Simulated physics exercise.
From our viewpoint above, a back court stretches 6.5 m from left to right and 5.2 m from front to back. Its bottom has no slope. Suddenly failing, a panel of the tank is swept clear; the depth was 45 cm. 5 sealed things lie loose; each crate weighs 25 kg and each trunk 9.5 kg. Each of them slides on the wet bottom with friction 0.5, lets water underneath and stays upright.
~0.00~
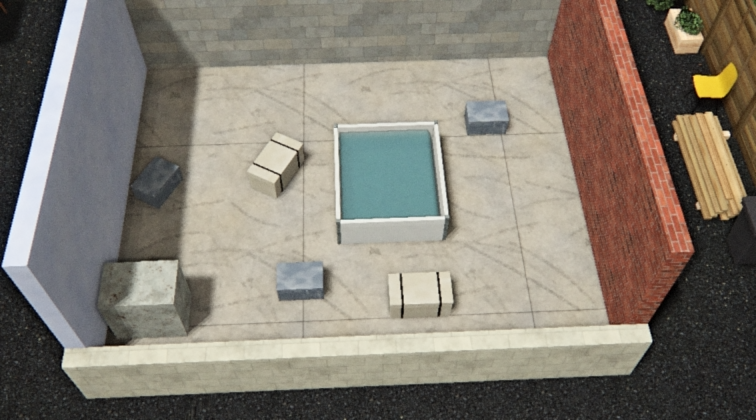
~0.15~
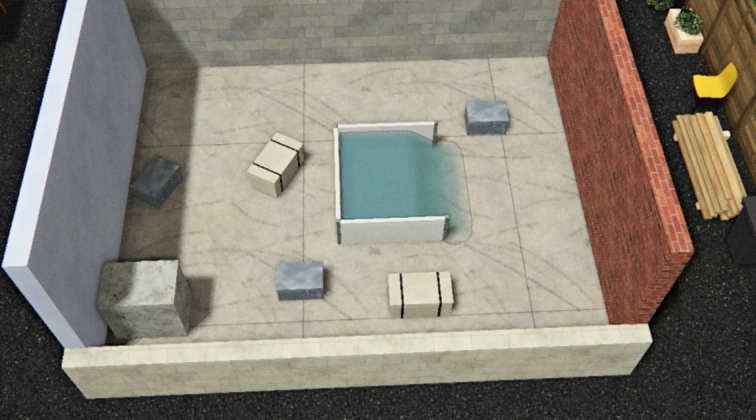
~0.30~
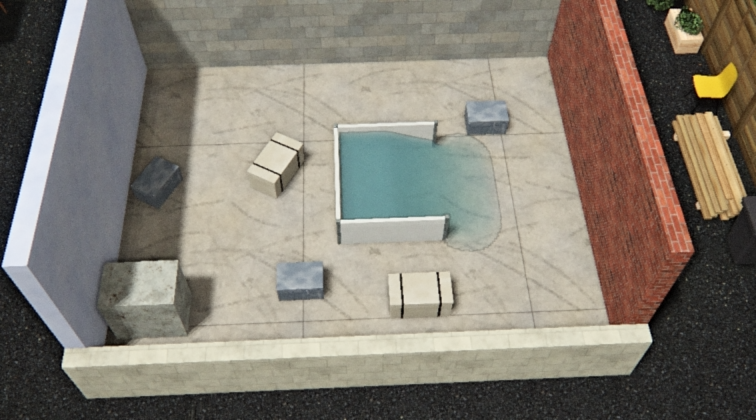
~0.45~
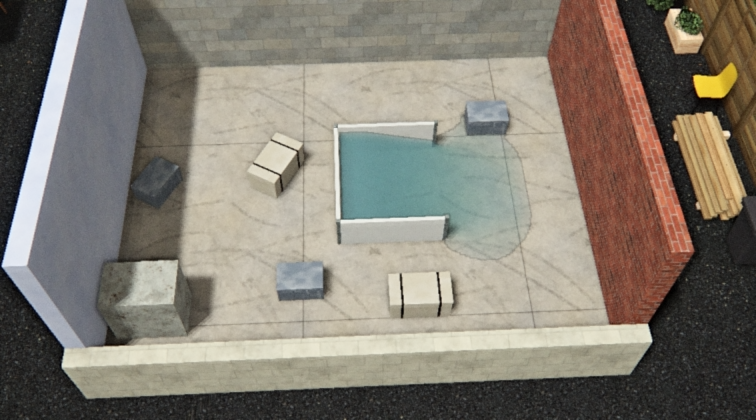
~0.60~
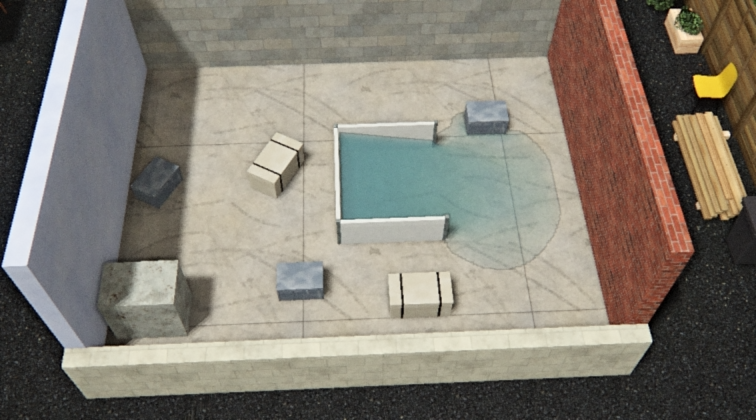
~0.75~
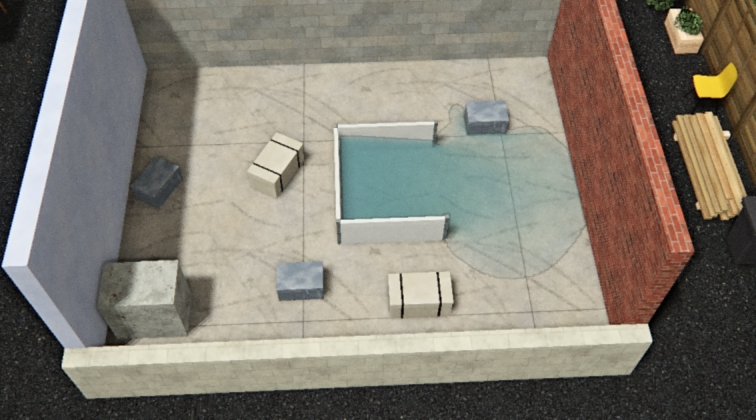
Water pours out of the tank's open right side and spreads across the courtyard floor.
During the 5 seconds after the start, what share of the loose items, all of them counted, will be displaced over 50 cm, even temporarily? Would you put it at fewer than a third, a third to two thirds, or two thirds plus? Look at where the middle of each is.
I would say fewer than a third.
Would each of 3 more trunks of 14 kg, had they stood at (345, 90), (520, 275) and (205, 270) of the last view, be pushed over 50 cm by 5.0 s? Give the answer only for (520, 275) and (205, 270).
One by one I'd say farther than that and not that far.
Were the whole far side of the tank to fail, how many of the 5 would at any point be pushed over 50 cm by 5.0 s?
Then it comes to 0.
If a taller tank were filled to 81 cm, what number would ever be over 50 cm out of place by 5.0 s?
That would give 2.
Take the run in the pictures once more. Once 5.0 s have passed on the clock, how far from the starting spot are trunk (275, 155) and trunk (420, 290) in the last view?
In that order: 0 cm, 60 cm.
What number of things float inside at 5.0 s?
Count: 0.
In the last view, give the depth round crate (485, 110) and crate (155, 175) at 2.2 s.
First roughly 4 cm, second roughly 0 cm.
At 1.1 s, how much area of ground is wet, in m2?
About 8.0 m2.
After 1.1 s 0 of 5 are over 50 cm from their spots; 0 afloat.
After 2.2 s 0 of 5 are over 50 cm from their spots; 0 afloat.
After 3.5 s 0 of 5 are over 50 cm from their spots; 0 afloat.
After 5.0 s 1 of 5 are over 50 cm from their spots, and 1 have been at some point; 0 afloat.
